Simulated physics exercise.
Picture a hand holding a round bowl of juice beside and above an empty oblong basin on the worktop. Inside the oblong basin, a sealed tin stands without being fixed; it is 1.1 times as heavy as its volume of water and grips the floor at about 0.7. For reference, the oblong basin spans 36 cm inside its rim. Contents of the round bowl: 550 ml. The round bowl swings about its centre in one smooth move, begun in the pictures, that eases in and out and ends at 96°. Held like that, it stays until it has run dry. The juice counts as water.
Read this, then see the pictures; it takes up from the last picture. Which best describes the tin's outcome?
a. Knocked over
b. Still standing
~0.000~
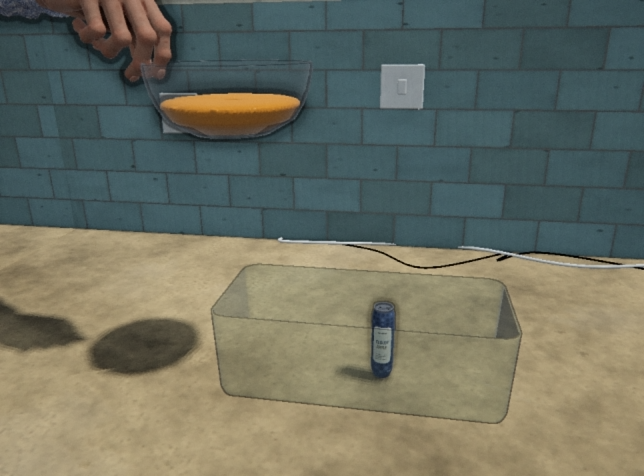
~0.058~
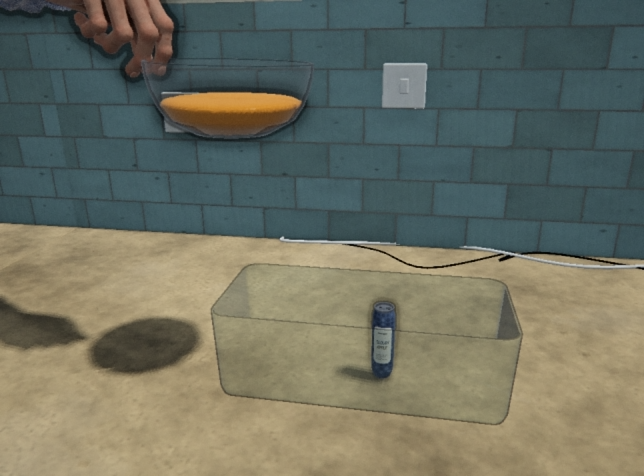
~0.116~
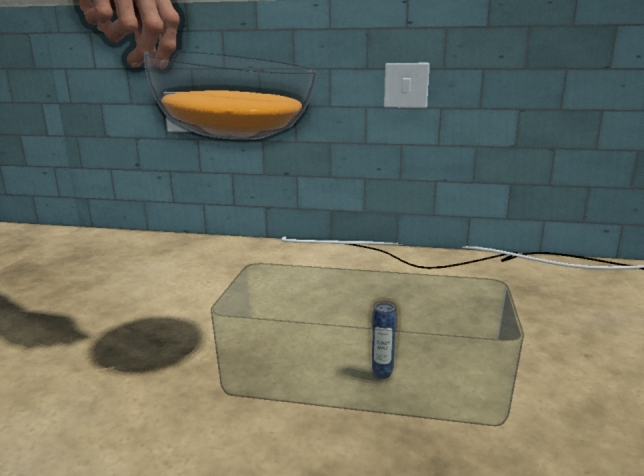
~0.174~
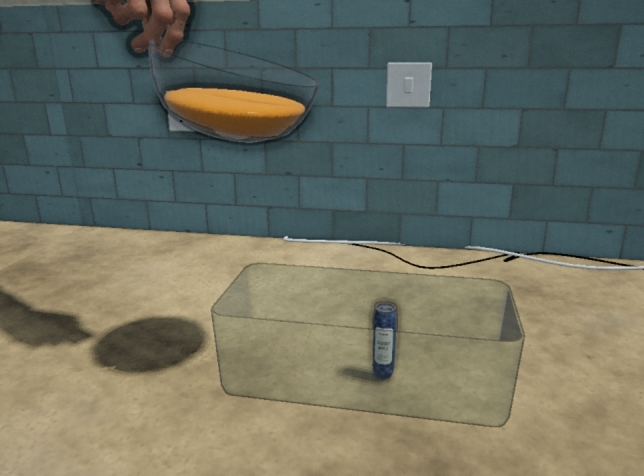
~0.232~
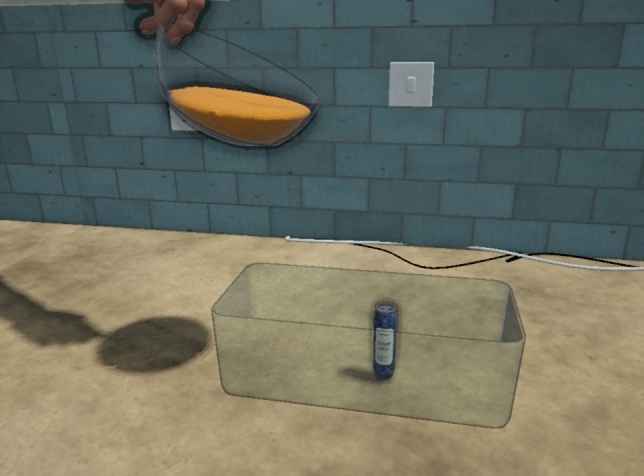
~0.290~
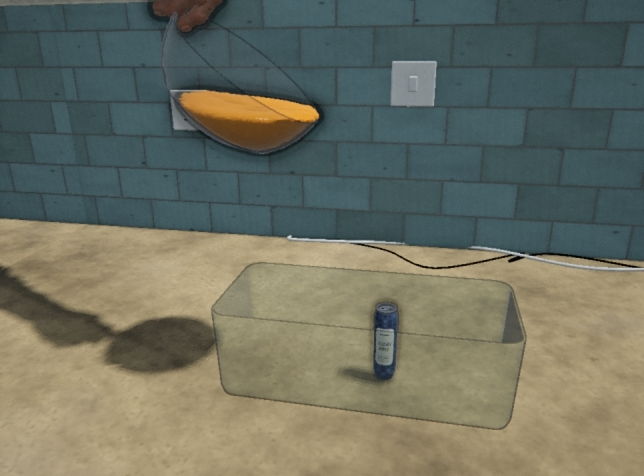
The answer is a.
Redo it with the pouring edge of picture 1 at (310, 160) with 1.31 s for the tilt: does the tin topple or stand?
Result: Tin upright.
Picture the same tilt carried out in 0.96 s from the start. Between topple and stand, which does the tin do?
Outcome - the tin remains standing.
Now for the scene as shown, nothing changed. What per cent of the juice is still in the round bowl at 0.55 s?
Fraction remaining: Approx. 16 per cent.
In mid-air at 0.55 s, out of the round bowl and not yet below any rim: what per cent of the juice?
Roughly 70 percent.
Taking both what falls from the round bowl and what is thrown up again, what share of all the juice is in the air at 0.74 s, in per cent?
12 per cent, roughly.
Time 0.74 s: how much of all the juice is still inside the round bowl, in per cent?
3 per cent or thereabouts.
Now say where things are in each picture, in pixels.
It leans 0°; its right rim is at (310, 65); the juice meets the walls at (168, 100) and (301, 101); the oblong basin's rim runs from (229, 288) to (512, 308); the tin's top is at (384, 310), in the first picture.
It leans 2°; its right rim is at (311, 67); the juice meets the walls at (169, 98) and (302, 102), in the second picture.
It leans 7°; its right rim is at (314, 75); the juice meets the walls at (170, 95) and (302, 104), in the third picture.
It leans 16°; its right rim is at (316, 88); the juice meets the walls at (172, 91) and (305, 108), in the fourth picture.
It leans 26°; its right rim is at (317, 105); the juice meets the walls at (179, 90) and (311, 111), in the fifth picture.
It leans 39°; its right rim is at (314, 123); the juice meets the walls at (189, 93) and (310, 112); 1 per cent is over the edge, in the sixth picture.
Then, 0.55 s in, the tilt is 90° and 15 per cent is still to pour; the tin stands where it began.
Then, 0.74 s in, the tilt is 96° and 3 per cent is still to pour; the tin leans 10°.
Then, 0.94 s in, the tilt is 96° and 0 per cent is still to pour; the tin lies on its side.
Then, 1.16 s in, the tilt is 96° and 0 per cent is still to pour; the tin lies on its side.
Finally, the tin lies on its side.
